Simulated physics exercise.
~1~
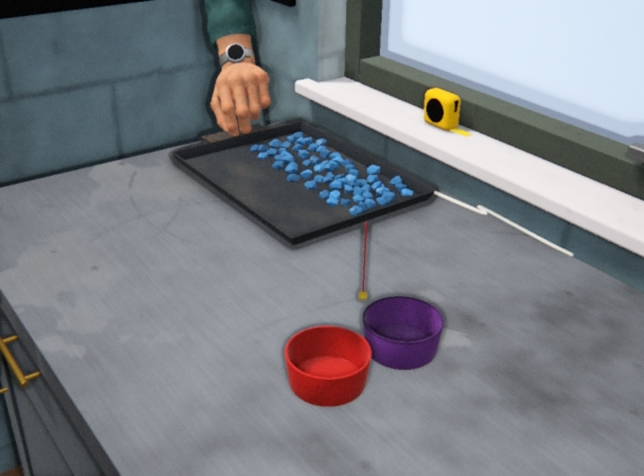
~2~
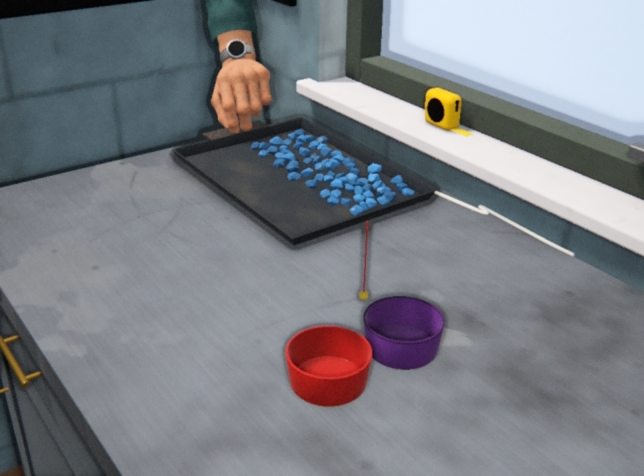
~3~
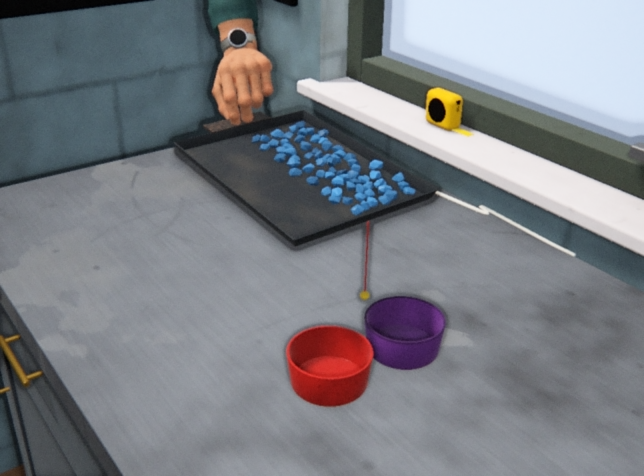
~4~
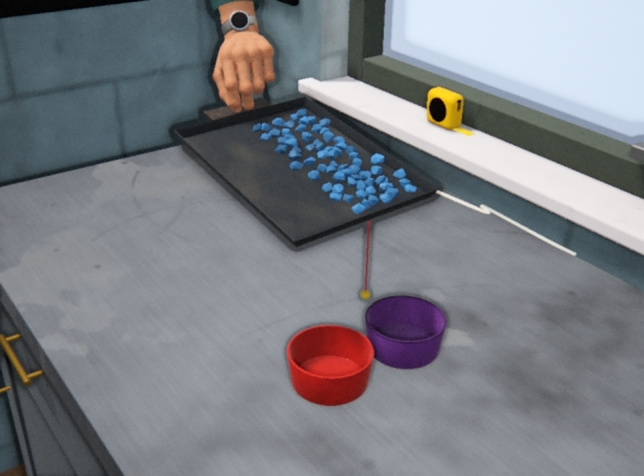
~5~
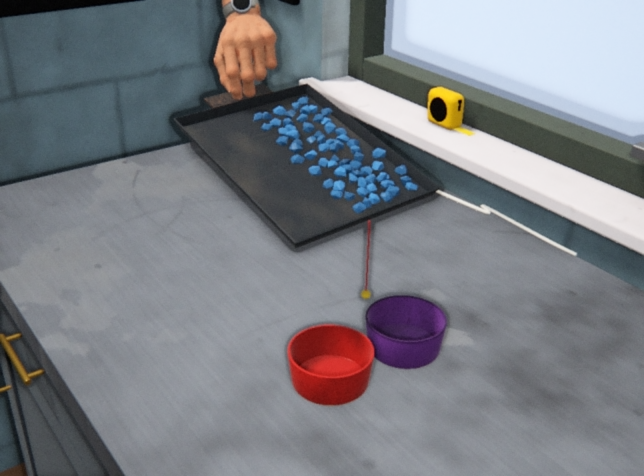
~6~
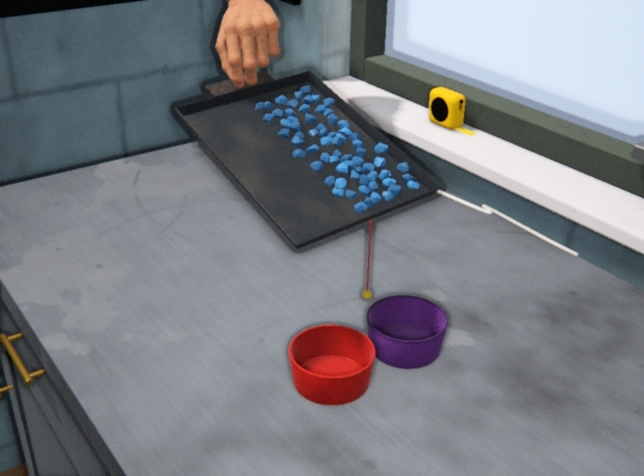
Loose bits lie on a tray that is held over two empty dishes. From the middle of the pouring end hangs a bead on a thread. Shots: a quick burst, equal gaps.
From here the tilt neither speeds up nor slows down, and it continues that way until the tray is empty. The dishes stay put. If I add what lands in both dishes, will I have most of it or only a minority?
Mostly caught.
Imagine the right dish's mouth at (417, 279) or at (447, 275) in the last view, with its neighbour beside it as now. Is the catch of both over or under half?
The pair would catch the lesser share the first time and the lesser share the second time.
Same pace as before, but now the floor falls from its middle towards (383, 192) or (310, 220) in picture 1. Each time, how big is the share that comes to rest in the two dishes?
In turn, 0 percent and then 70 percent.
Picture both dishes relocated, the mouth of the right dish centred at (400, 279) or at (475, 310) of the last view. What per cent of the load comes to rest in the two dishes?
Trial 1 0%, trial 2 20%.
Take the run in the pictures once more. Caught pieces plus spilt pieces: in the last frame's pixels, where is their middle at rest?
The centre comes to rest near (349, 369).
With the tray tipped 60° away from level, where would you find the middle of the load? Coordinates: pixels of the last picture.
Somewhere about pixel (364, 218).
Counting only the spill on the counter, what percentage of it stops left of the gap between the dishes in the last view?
It comes to about 60 percent.
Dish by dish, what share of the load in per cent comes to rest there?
Left 50 %, right 30 %.
Shortly afterwards, tray tipped steeply; the bulk on the tray; only a few in the right dish; near a quarter in the air.
Next, tray tipped right over; near half in the left dish; near a third in the right dish; near a quarter outside both; a little in the air.
Some moments later, tray tipped past a quarter turn; near half in the left dish; near a third in the right dish; near a quarter outside both.
In the end, tray tipped past a quarter turn; near half in the left dish; near a third in the right dish; near a quarter outside both.
